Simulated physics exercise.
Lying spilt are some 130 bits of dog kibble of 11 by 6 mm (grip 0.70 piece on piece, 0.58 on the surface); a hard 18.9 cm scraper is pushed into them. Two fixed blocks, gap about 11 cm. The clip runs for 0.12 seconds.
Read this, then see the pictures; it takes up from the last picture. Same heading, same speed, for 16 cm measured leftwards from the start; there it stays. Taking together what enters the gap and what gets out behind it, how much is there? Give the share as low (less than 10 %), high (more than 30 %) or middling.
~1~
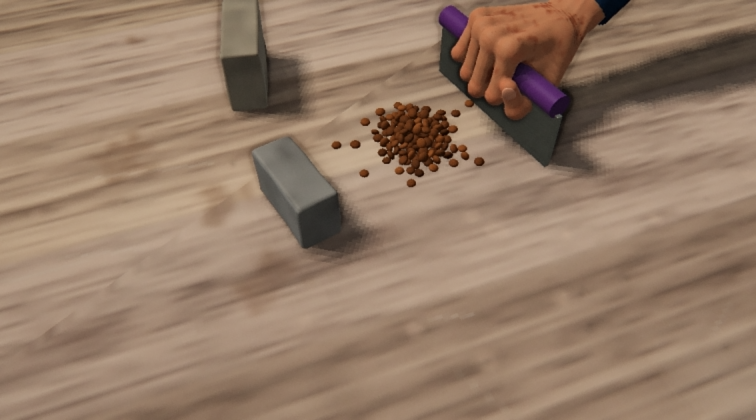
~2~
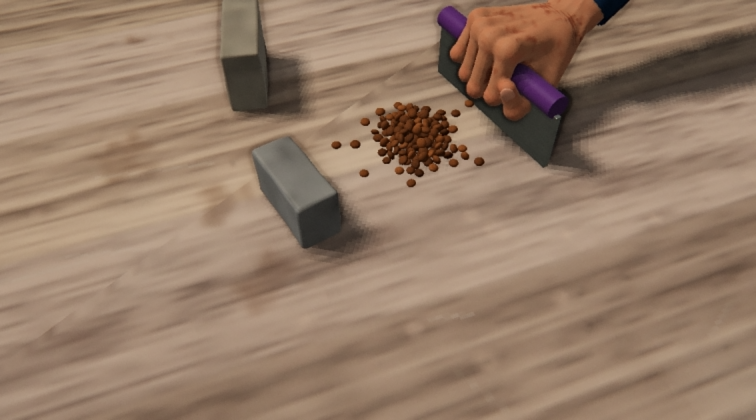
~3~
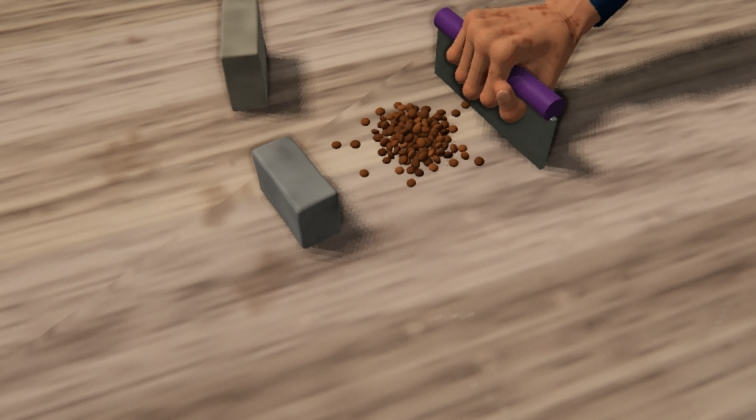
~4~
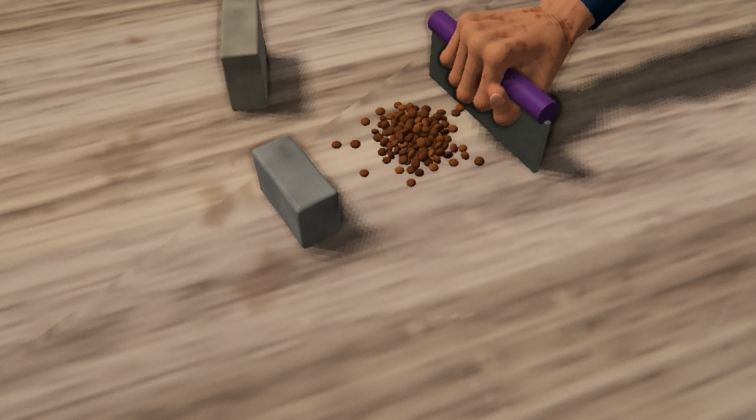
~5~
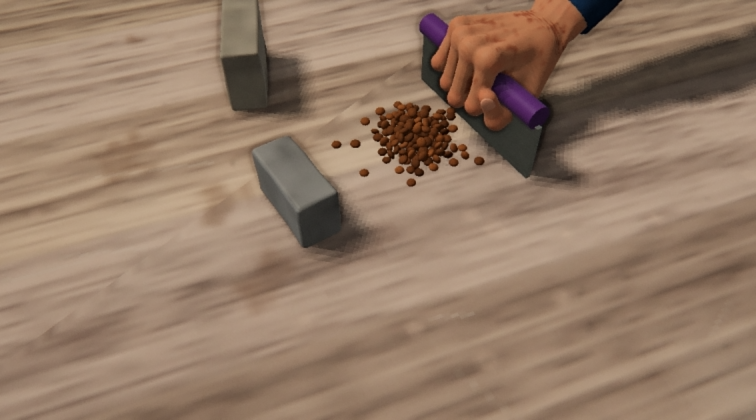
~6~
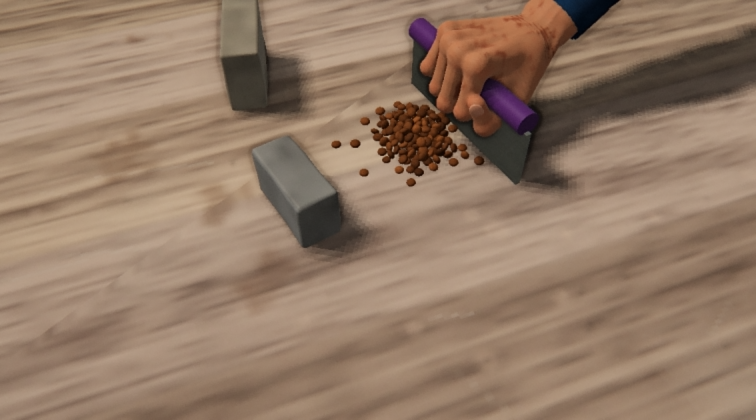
I would call it low.
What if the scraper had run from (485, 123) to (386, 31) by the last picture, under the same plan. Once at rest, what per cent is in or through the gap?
Through the gap: 15 per cent.
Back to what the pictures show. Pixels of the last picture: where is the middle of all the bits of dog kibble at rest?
Close to (328, 179).
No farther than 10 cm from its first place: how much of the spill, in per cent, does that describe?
Close to 35 in a hundred.
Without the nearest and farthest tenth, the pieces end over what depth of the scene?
Some 12 cm.
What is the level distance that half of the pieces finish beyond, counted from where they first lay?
10 cm.
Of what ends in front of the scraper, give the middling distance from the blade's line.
Some 3 cm.
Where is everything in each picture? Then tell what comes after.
Scraper from (555, 124) to (446, 33); moved 0.0 cm; 0 pieces shifted; middle of the spill at (418, 127); block at (293, 170); block at (239, 25), in the first frame.
Scraper from (554, 125) to (445, 33); moved 0.2 cm; 0 pieces shifted; middle of the spill at (418, 126), in the second frame.
Scraper from (550, 127) to (441, 35); moved 0.7 cm; 1 pieces shifted; middle of the spill at (418, 126), in the third frame.
Scraper from (544, 131) to (436, 37); moved 1.5 cm; 1 pieces shifted; middle of the spill at (418, 126), in the fourth frame.
Scraper from (535, 136) to (427, 41); moved 2.7 cm; 2 pieces shifted; middle of the spill at (418, 126), in the fifth frame.
Scraper from (524, 142) to (417, 45); moved 4.2 cm; 10 pieces shifted; middle of the spill at (418, 126); block at (293, 170); block at (239, 24), in the sixth frame.
Then, 0.16 s after the last picture, scraper 14 cm from its start, spill 13 cm wide; held up before the blocks 100 %.
Then, 0.33 s after the last picture, scraper 17 cm from its start, spill 15 cm wide; round the near block 5 %, held up before the blocks 90 %.
Then, 0.47 s after the last picture, scraper 17 cm from its start, spill 15 cm wide; in or through the gap 5 %, round the near block 5 %, held up before the blocks 90 %.
In the end, in or through the gap 5 %, round the near block 5 %, round the far block 0 %, held up before the blocks 90 %.
